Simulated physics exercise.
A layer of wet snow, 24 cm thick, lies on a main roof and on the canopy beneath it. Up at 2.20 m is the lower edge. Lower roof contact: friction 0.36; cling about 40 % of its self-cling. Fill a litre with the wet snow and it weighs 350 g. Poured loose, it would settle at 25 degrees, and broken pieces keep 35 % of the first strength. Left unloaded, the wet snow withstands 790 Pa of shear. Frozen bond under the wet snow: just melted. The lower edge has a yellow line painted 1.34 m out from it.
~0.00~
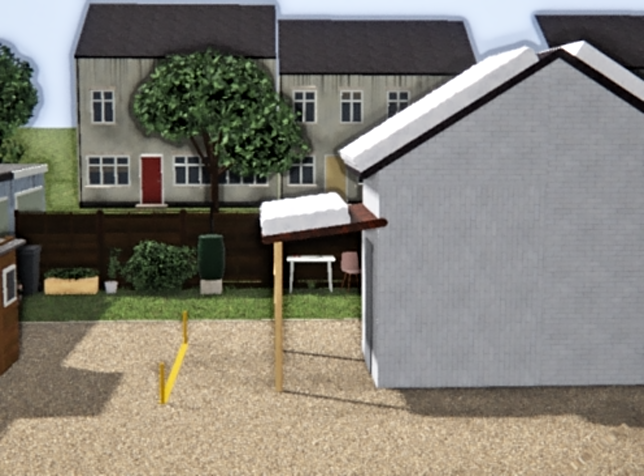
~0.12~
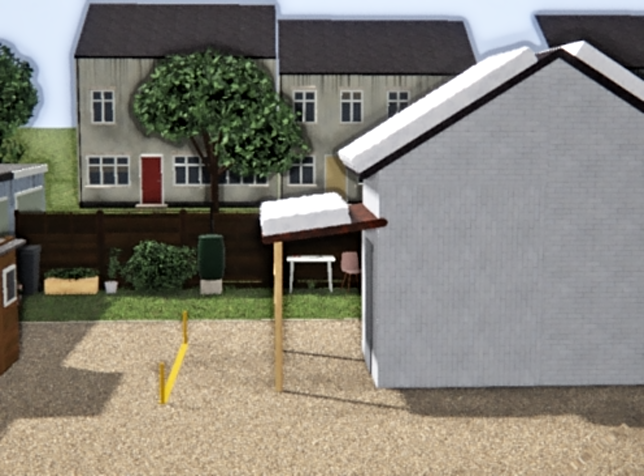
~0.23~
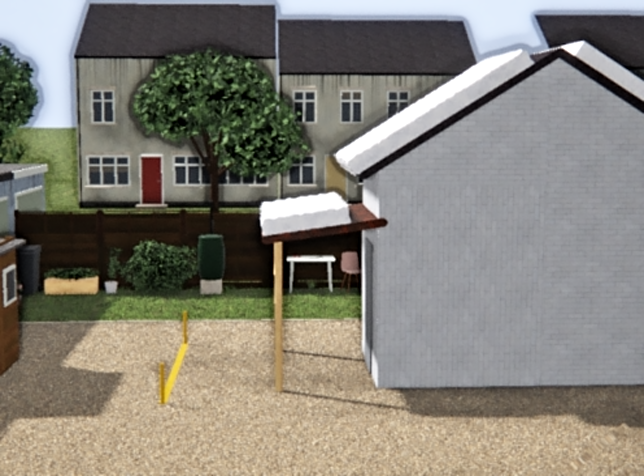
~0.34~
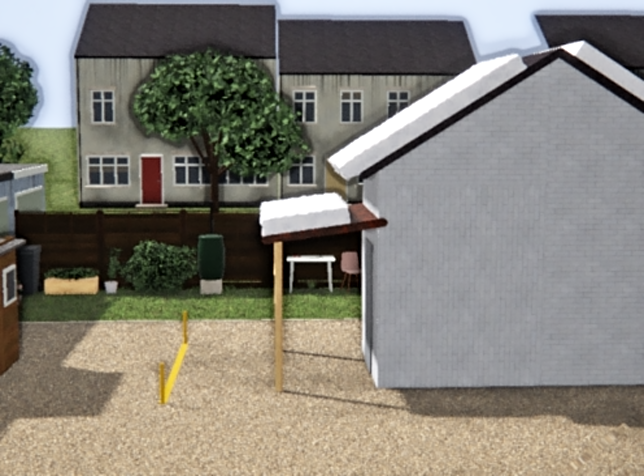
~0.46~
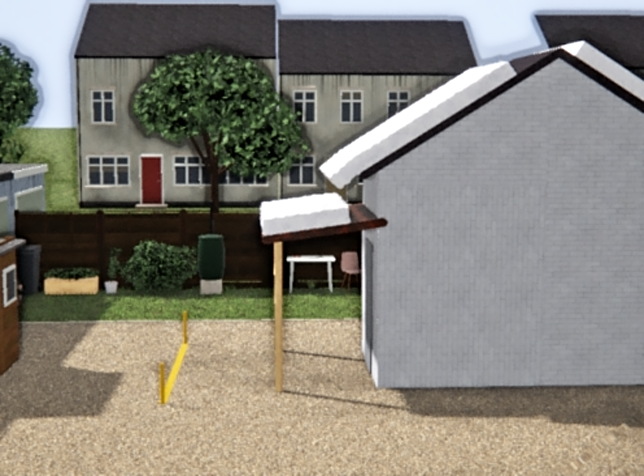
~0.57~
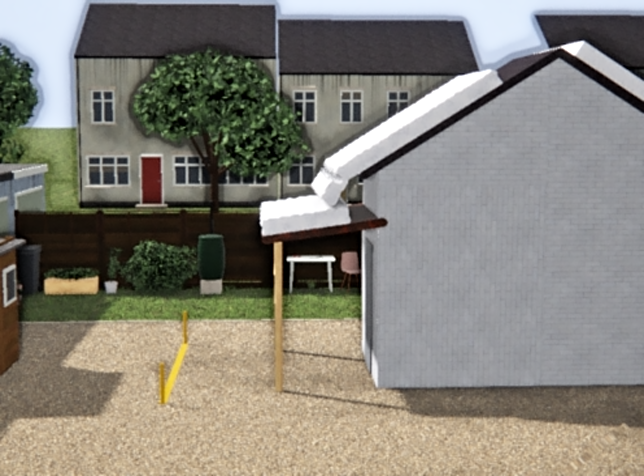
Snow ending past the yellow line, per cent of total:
23 %.
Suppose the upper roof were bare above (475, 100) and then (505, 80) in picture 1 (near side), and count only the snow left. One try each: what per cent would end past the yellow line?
It would be around 7 percent and then around 16 percent.
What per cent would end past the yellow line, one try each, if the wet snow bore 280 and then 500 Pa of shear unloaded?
First try roughly 45 per cent, second try roughly 35 per cent.
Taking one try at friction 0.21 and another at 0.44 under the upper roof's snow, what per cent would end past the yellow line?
14 %, then 0 %.
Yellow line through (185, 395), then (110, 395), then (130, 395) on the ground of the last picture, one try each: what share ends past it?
Roughly 30 %, then 6 %, then 10 %.
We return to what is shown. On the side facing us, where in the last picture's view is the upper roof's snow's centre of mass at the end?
Look around (213, 320) on the near face.
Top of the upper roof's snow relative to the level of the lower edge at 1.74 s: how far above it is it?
Snow top above lower edge: Approx. 0.6 m.
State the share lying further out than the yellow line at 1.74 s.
Around 1 percent of it.
By 1.11 s, none is below the lower edge and 0 % is past the line.
By 1.74 s, 35 % is below the lower edge and 1 % is past the line.
By 2.37 s, 57 % is below the lower edge and 23 % is past the line.
By 3.00 s, 57 % is below the lower edge and 23 % is past the line.
By 3.10 s, at the end, 57 % is below the lower edge and 23 % is past the line.
